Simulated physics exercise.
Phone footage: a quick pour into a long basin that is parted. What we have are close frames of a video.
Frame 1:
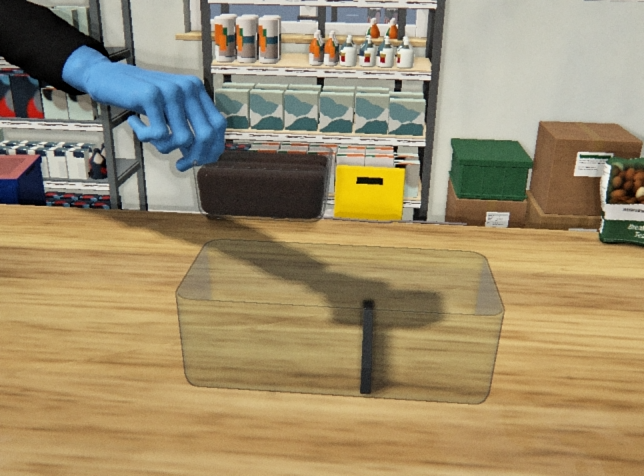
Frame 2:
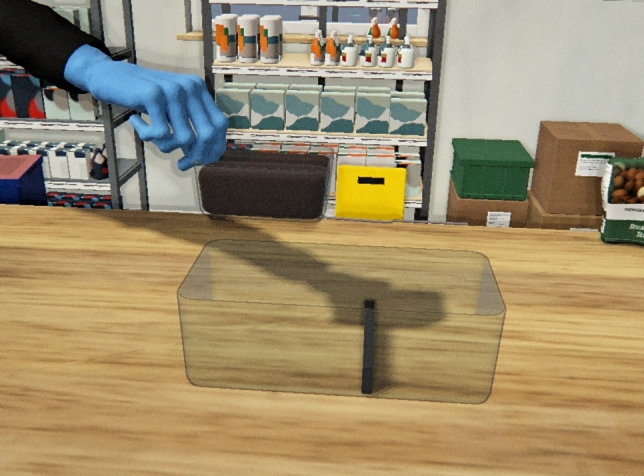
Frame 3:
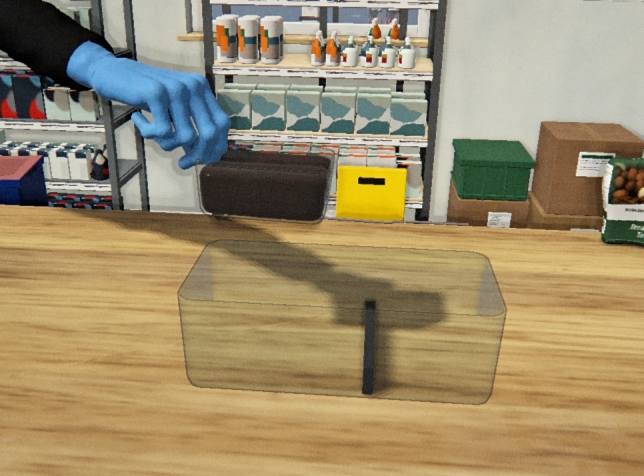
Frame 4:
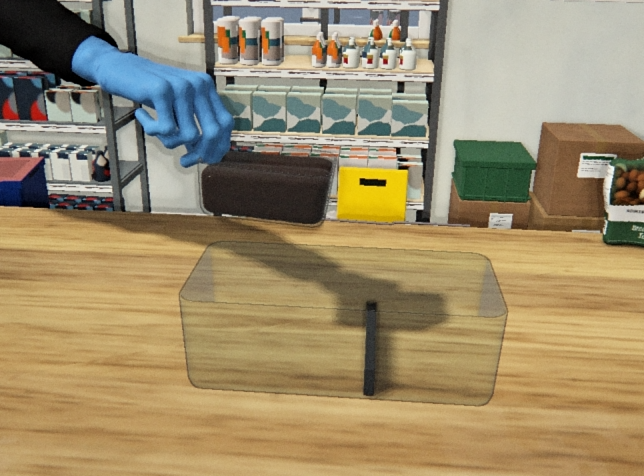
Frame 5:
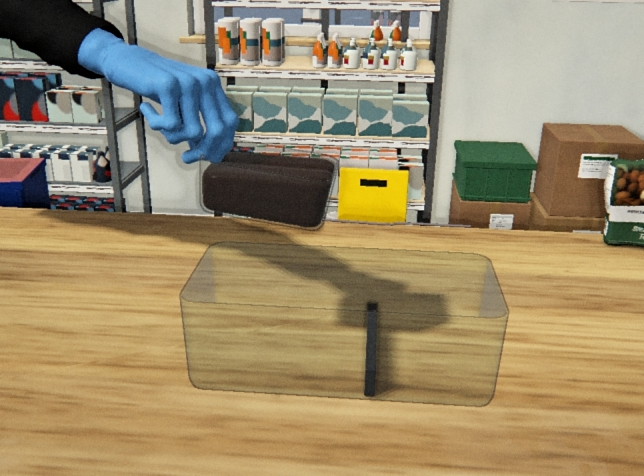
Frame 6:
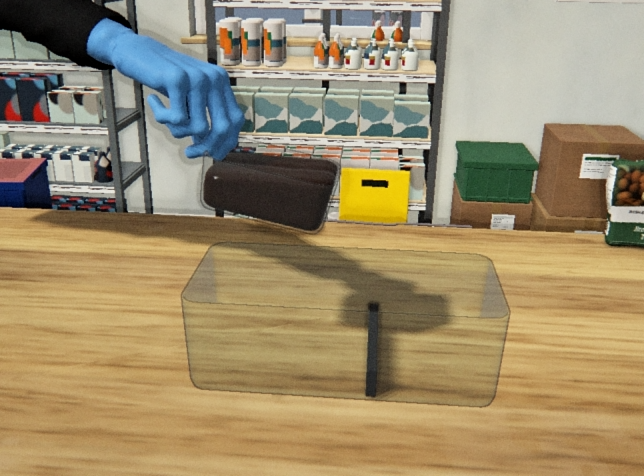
Dark container tilting slightly down to the right beneath a blue-gloved hand, above a clear divided basin on a wooden table.
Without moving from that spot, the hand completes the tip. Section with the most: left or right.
The right bay will be the one that fills most.
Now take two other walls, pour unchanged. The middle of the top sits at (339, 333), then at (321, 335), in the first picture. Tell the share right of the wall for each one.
Result: 80 % first, 80 % second.
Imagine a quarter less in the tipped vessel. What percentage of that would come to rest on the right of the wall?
I'd put it at some 55 %.
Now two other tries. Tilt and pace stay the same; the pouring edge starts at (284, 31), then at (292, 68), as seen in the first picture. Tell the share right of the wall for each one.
Around 50 percent first, around 50 percent second.
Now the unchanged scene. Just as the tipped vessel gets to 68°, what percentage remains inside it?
About 30 %.
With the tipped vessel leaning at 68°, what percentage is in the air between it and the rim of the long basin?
About 35 per cent.
A moment on, the tilt is 68° and 31 per cent is still to pour, 4 is left of the wall and 31 right of it.
Next, the tilt is 102° and 4 per cent is still to pour, 26 is left of the wall and 66 right of it.
Then the tilt is 109° and 0 per cent is still to pour, 34 is left of the wall and 66 right of it.
Later the tilt is 109° and 0 per cent is still to pour, 34 is left of the wall and 66 right of it.
In the end 34 per cent lies left of the wall, 66 right of it and 0 outside.
